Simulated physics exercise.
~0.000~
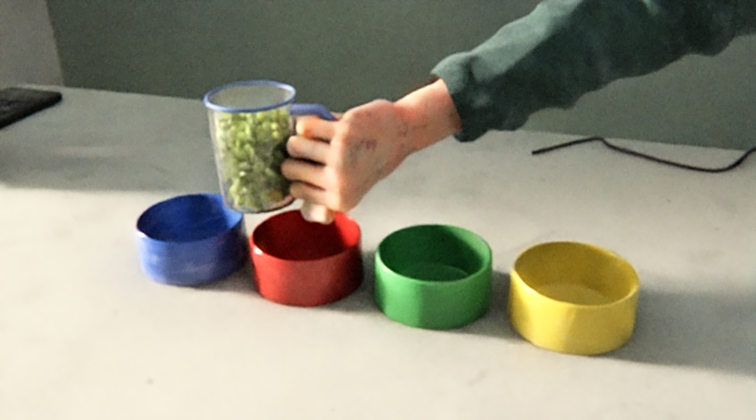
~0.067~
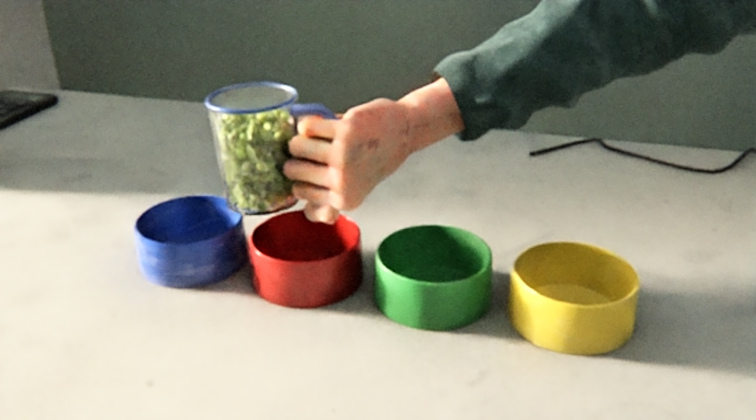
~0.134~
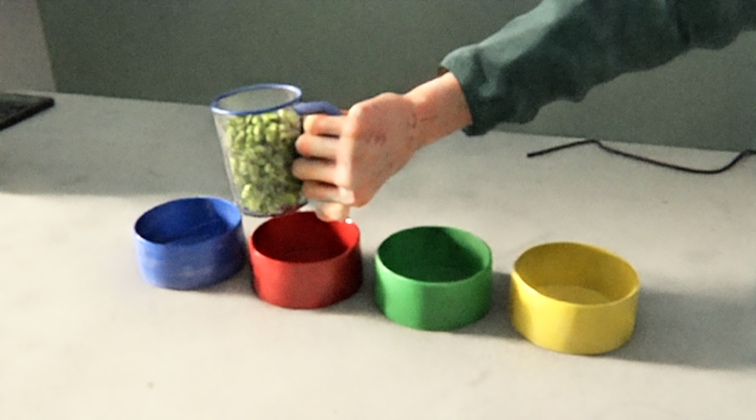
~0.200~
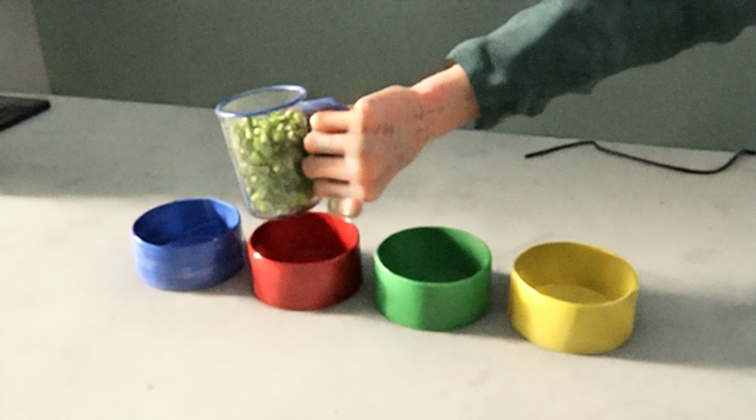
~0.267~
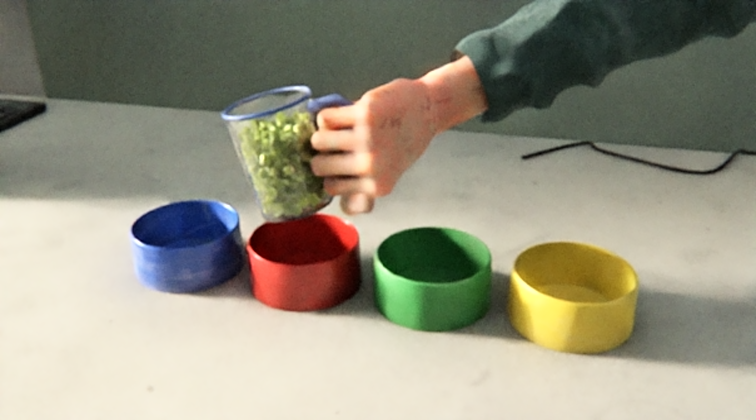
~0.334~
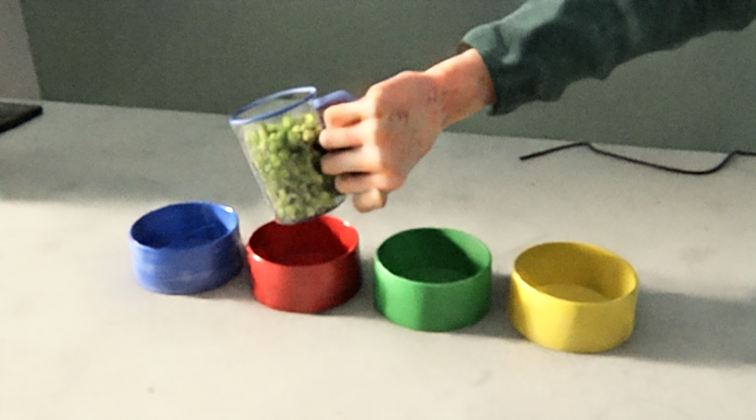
A hand in a dark green sleeve reaches in from the upper right over a pale tabletop against a grey-green wall, seen from slightly above. It grips the handle of a clear, blue-rimmed cup full of small green pieces, above a row of blue, red, green and yellow dishes. The hand moves the cup a little to the right while tilting it gradually leftward.
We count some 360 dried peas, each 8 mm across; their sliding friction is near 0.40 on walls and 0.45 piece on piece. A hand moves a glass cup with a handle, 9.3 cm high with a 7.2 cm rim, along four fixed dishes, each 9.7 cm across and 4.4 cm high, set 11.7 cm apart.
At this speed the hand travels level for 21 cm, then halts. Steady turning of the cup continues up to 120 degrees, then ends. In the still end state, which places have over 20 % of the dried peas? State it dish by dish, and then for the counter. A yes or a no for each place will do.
Red - no; blue - no; green - yes; yellow - no; counter - no.
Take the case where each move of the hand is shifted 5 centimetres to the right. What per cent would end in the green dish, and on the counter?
The green dish would get 40 and the counter 50.
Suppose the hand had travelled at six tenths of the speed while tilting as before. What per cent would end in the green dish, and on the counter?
Green: 20; counter: 40.
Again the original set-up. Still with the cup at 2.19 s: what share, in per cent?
Around 5 in a hundred.
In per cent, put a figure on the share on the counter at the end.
0 per cent.
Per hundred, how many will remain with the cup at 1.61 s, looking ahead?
Roughly 90 %.
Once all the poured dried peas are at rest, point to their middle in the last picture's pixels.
I'd put it at about (428, 273).
Then, at 1.10 s, tilt 65 degrees; cup holds 100 %.
Then, at 1.61 s, tilt 97 degrees; cup holds 90 %, green 5 %.
Then, at 2.19 s, tilt 120 degrees; cup holds 5 %, green 95 %.
In the end, at 2.7 s, red 0 %, blue 0 %, green 100 %, yellow 0 %, counter 0 %.
